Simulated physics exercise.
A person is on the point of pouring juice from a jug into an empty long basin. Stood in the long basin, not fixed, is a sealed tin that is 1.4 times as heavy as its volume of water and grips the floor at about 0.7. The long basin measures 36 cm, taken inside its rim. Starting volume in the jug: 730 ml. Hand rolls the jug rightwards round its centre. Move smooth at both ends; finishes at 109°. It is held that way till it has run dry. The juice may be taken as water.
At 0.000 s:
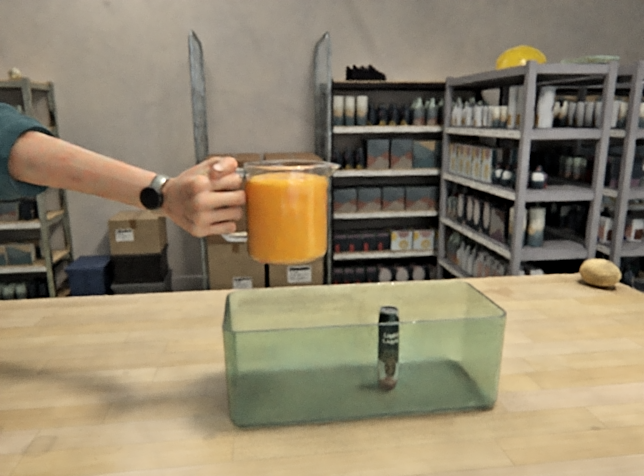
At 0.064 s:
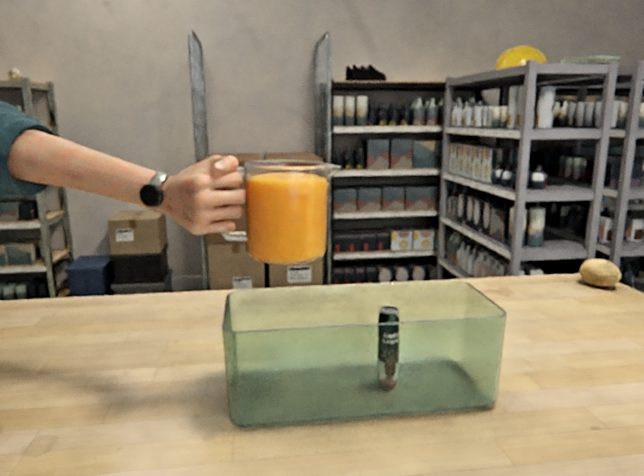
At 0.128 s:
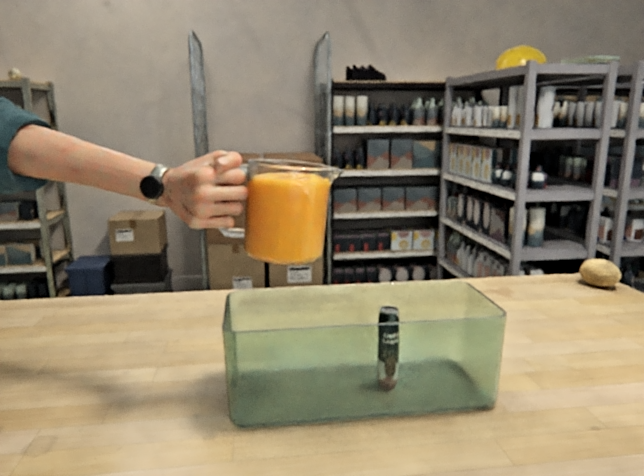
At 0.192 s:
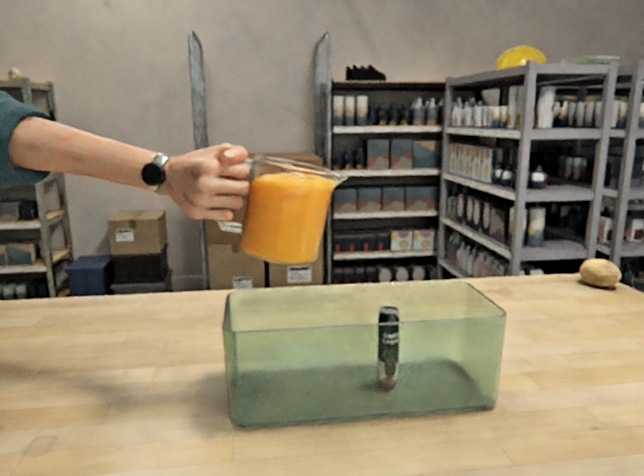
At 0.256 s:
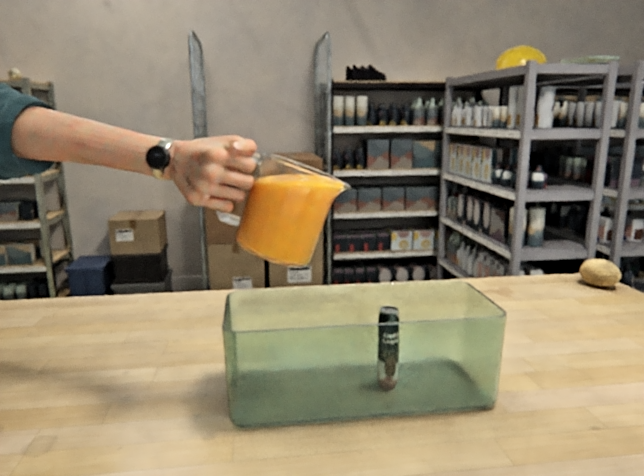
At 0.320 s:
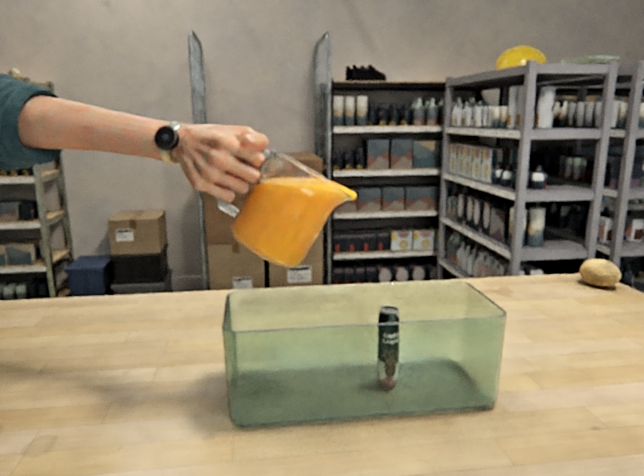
In a storeroom with stocked shelves, a hand holds a glass jug of orange juice above a long, clear basin with a small dark tin standing inside, then steadily tilts the jug rightwards until juice reaches its spout.
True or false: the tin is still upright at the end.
False.
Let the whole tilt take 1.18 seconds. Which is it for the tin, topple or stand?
In that case the tin overturns.
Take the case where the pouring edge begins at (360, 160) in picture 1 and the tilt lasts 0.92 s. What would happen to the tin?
Then it tips over.
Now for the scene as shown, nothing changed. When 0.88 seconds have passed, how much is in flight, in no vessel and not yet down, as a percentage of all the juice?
Near 10 percent.
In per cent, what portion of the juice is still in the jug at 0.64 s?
Portion remaining: Approx. 60 per cent.
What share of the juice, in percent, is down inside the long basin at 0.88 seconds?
About 76 %.
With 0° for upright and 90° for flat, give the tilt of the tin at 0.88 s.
The tilt is near 10°.
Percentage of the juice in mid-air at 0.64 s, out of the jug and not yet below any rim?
I'd say close to 22 per cent.
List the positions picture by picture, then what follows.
In the first frame, it leans 0°; its right rim is at (341, 165); the juice meets the walls at (247, 179) and (326, 177); the long basin's rim runs from (226, 311) to (486, 298); the tin's top is at (389, 313).
In the second frame, it leans 1°; its right rim is at (342, 166); the juice meets the walls at (247, 178) and (326, 178).
In the third frame, it leans 5°; its right rim is at (344, 170); the juice meets the walls at (250, 178) and (329, 179).
In the fourth frame, it leans 12°; its right rim is at (348, 177); the juice meets the walls at (252, 179) and (333, 180).
In the fifth frame, it leans 20°; its right rim is at (352, 186); the juice meets the walls at (251, 189) and (342, 183).
In the sixth frame, it leans 31°; its right rim is at (354, 198); the juice meets the walls at (246, 200) and (349, 191); 1 per cent is over the edge.
By 0.64 s the tilt is 89° and 60 per cent is still to pour; the tin stands where it began.
By 0.88 s the tilt is 109° and 13 per cent is still to pour; the tin leans 9°.
By 1.13 s the tilt is 109° and 1 per cent is still to pour; the tin lies on its side.
By 1.40 s the tilt is 109° and 0 per cent is still to pour; the tin lies on its side.
At rest the tin lies on its side.
